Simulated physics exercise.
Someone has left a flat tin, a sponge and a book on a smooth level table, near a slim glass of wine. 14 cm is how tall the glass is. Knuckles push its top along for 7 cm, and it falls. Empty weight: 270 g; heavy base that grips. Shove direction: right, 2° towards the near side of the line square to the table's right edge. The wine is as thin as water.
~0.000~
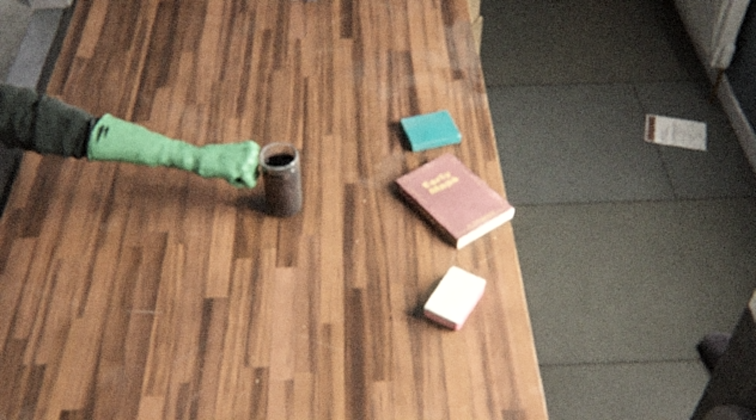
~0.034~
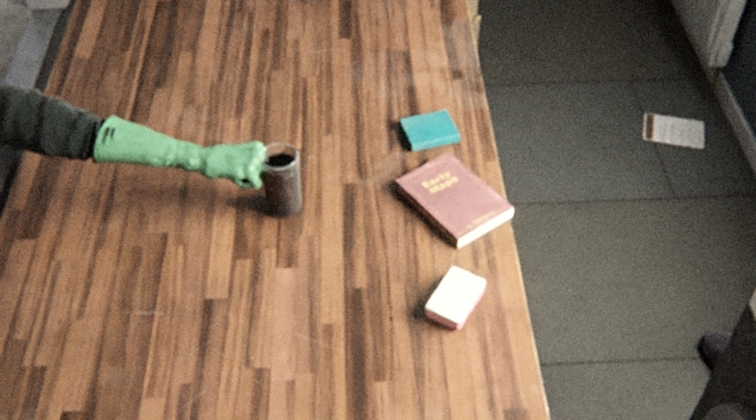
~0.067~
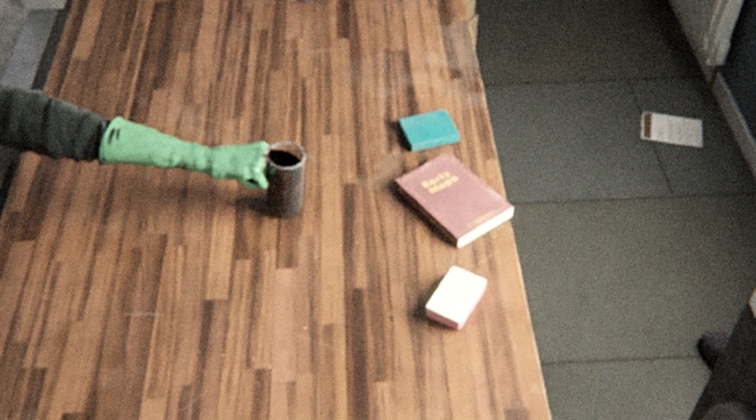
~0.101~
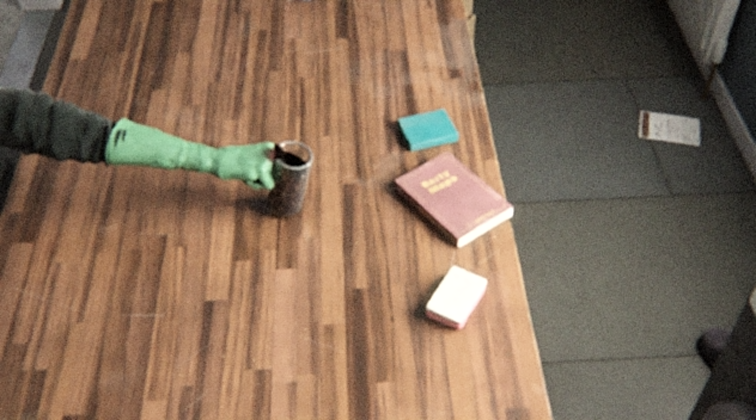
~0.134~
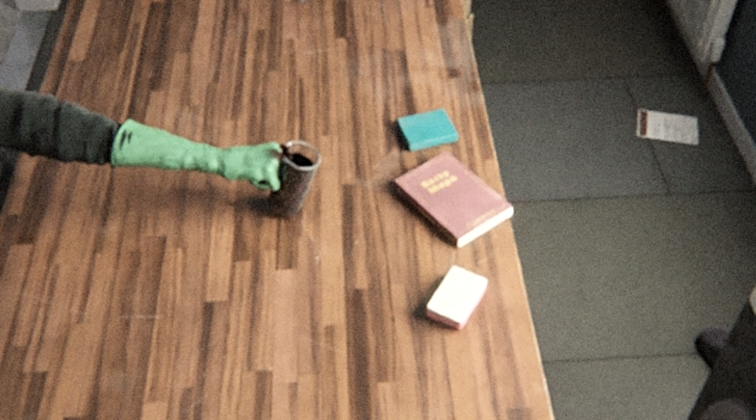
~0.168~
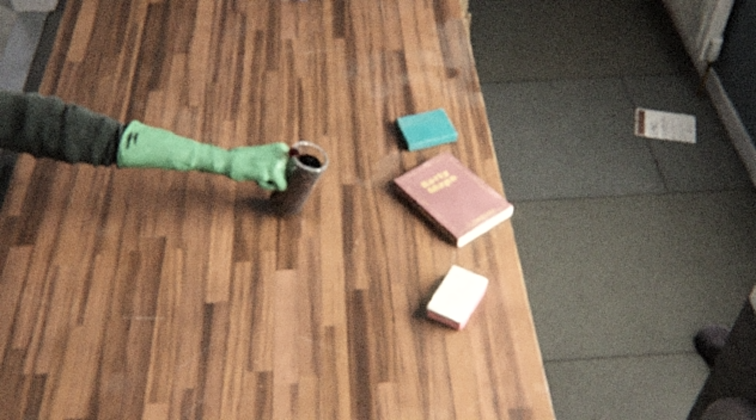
A green-gloved fist pushed the top of a slim glass of dark liquid rightward, tilting it gradually toward a teal tin, a dark red book and a sponge lying on the wooden table.
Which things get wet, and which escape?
Flat tin: Wet; sponge: Wet; book: Wet.
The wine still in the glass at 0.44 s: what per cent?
About 70 %.
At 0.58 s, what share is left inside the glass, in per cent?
Value: Around 40 per cent.
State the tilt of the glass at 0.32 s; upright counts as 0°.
About 60 degrees.
Then, 0.32 s in, the tilt is 61° and 97 per cent is in the glass, 0 has run off the table; wet so far, nothing.
Then, 0.44 s in, the tilt is 89° and 71 per cent is in the glass, 0 has run off the table; wet so far, book.
Then, 0.58 s in, the tilt is 89° and 41 per cent is in the glass, 0 has run off the table; wet so far, book.
Then, 0.82 s in, the tilt is 89° and 22 per cent is in the glass, 6 has run off the table; wet so far, flat tin, sponge, book.
Finally, 6 per cent is in the glass, 24 has run off the table; wet so far, flat tin, sponge, book.
